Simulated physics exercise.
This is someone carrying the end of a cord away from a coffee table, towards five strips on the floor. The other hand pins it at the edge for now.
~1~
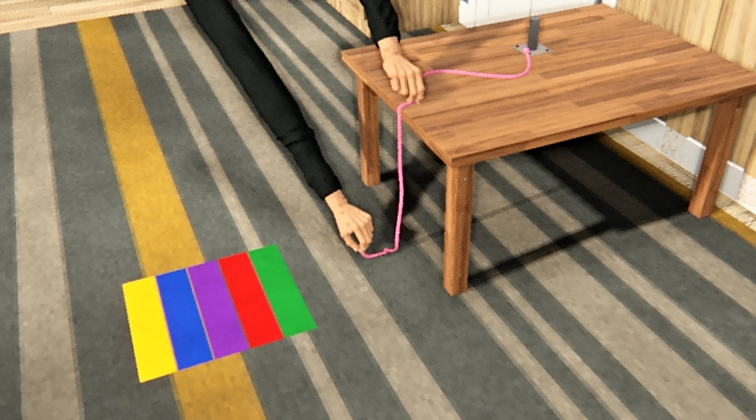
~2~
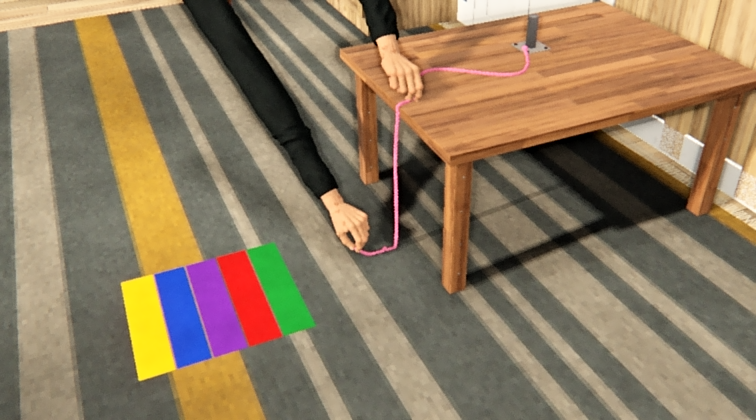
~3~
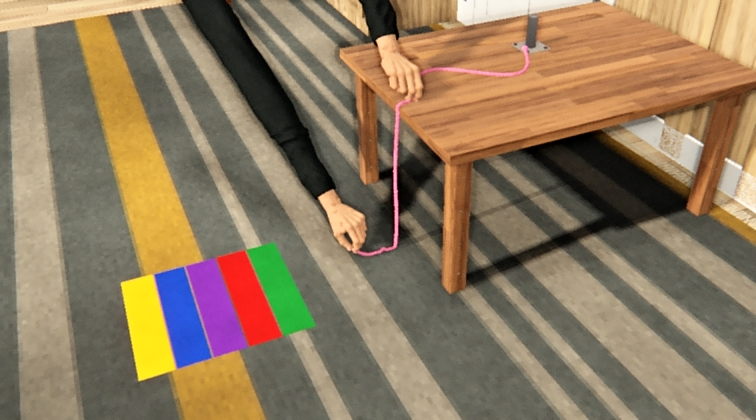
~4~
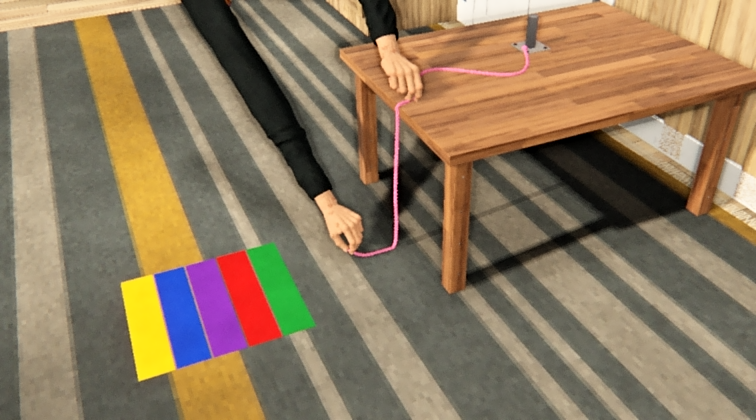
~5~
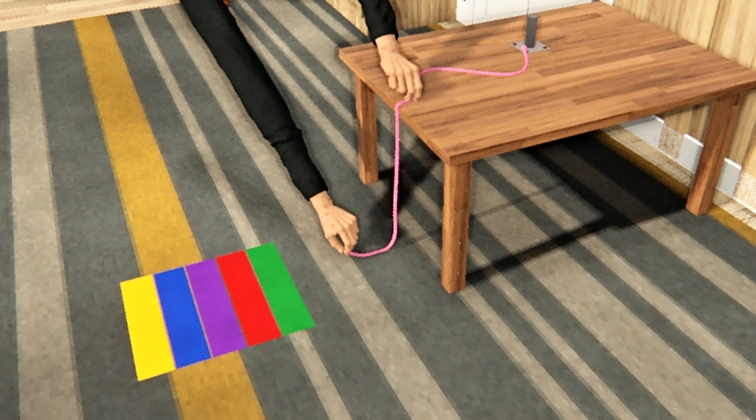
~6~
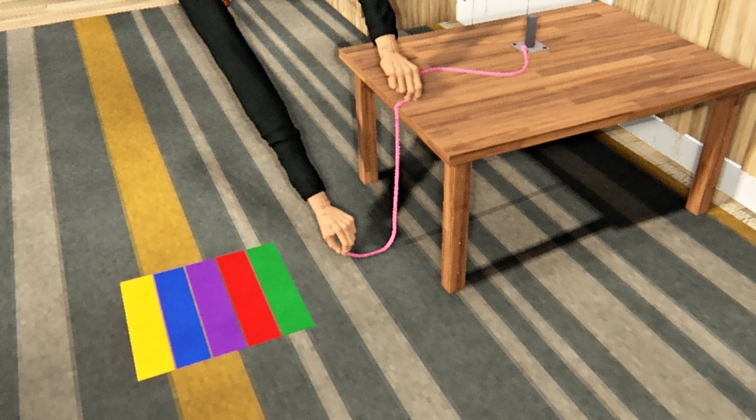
On a striped carpet beside a wooden coffee table, one hand pressed a pink cord at the table's edge while the other, low near the floor, drew its end slightly left towards five coloured strips.
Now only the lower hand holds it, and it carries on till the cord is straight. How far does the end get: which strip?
The end stops over the blue strip.
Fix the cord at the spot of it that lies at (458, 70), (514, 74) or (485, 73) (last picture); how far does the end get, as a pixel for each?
In that order: (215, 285), (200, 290) and (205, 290).
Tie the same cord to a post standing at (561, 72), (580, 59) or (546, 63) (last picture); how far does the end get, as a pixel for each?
The places are (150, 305), (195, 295) and (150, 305).
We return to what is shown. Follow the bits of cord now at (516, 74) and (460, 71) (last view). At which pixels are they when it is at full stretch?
They go to (474, 66) and to (433, 81).
Soon after, end near (237, 281); over red.
After that, end near (193, 294); over blue.
At the stop, end near (167, 301); over blue. It gets as far as the blue strip.
